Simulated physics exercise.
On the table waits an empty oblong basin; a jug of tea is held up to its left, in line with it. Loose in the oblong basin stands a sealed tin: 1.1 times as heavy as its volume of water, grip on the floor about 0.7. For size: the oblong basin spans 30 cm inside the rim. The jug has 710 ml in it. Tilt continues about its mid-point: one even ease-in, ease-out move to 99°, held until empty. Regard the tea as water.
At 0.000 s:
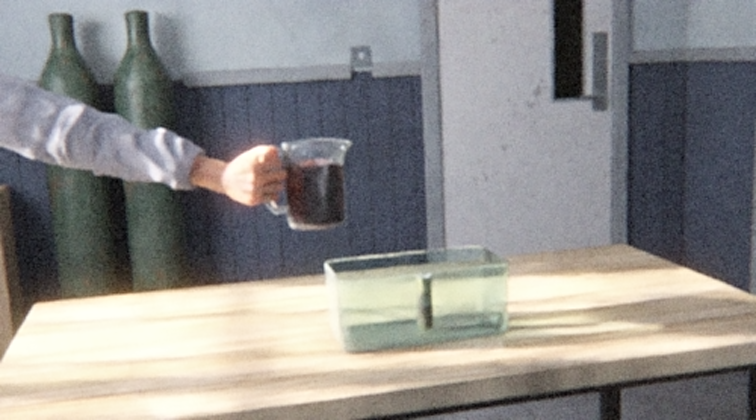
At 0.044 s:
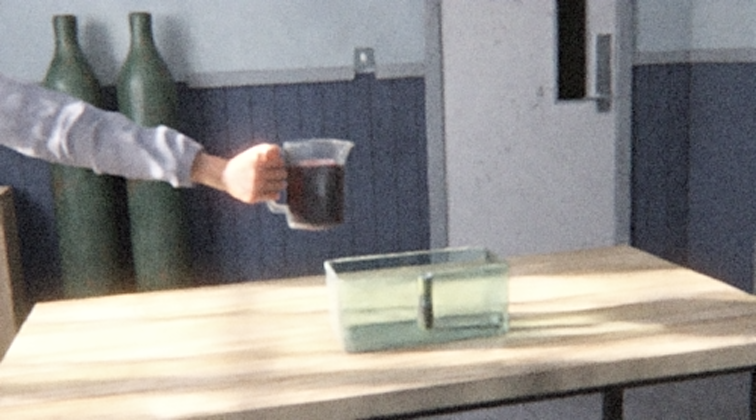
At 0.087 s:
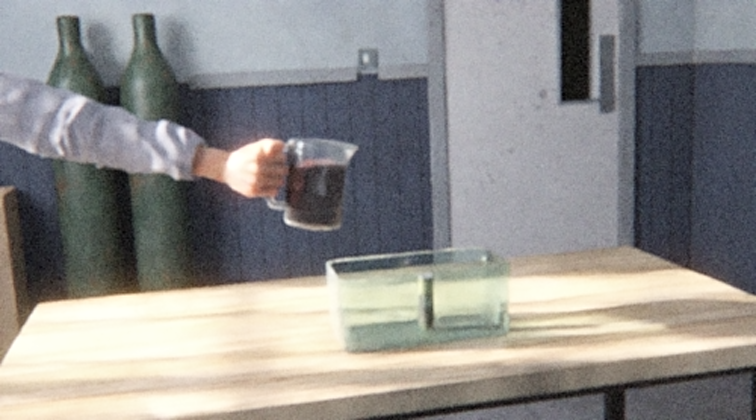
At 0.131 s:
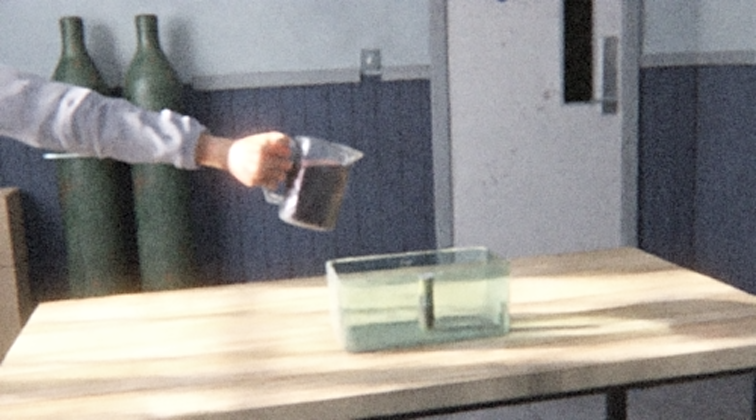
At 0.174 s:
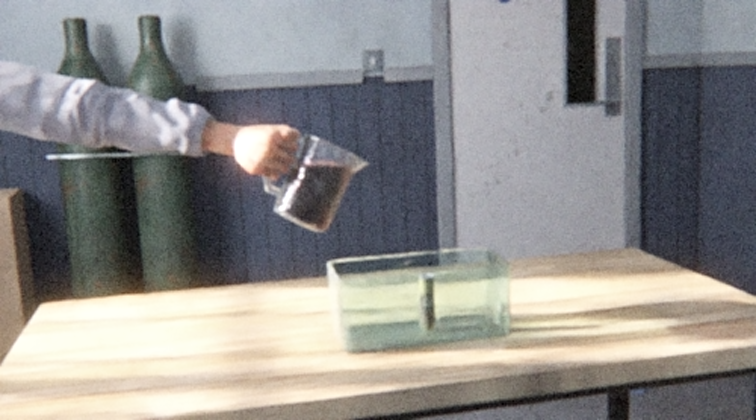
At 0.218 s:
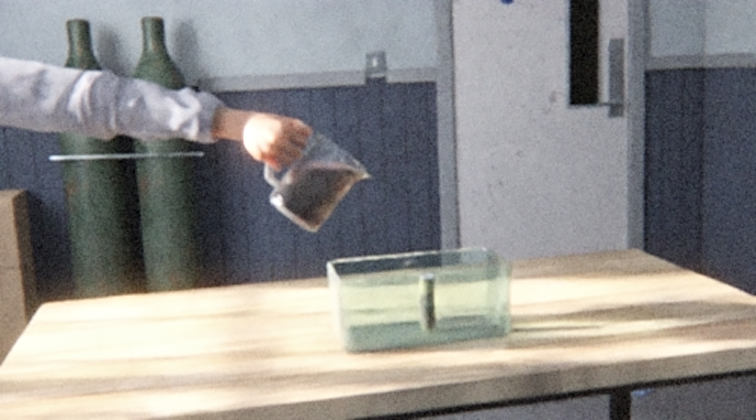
A hand holding a glass jug of dark tea kept it nearly upright at first, then steadily tilted it to the right above a clear oblong basin on a wooden table.
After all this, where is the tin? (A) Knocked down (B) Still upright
Answer: A.
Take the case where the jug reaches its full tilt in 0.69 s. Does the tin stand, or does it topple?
After the tilt, the tin has tipped over.
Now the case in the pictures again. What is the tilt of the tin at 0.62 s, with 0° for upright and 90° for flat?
Near 5° from upright.
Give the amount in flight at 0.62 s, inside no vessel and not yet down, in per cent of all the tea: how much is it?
Around 24 per cent of the liquid is in flight.
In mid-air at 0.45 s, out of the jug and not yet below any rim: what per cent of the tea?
Around 24 in a hundred.
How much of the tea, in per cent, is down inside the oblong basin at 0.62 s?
The share is close to 48 percent.
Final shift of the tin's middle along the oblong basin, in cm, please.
Roughly 8.0 cm.
By 0.45 s the tilt is 97° and 68 per cent is still to pour; the tin stands where it began.
By 0.62 s the tilt is 99° and 30 per cent is still to pour; the tin leans 7°.
By 0.80 s the tilt is 99° and 11 per cent is still to pour; the tin leans 52°.
By 0.99 s the tilt is 99° and 4 per cent is still to pour; the tin lies on its side.
At rest the tin lies on its side.
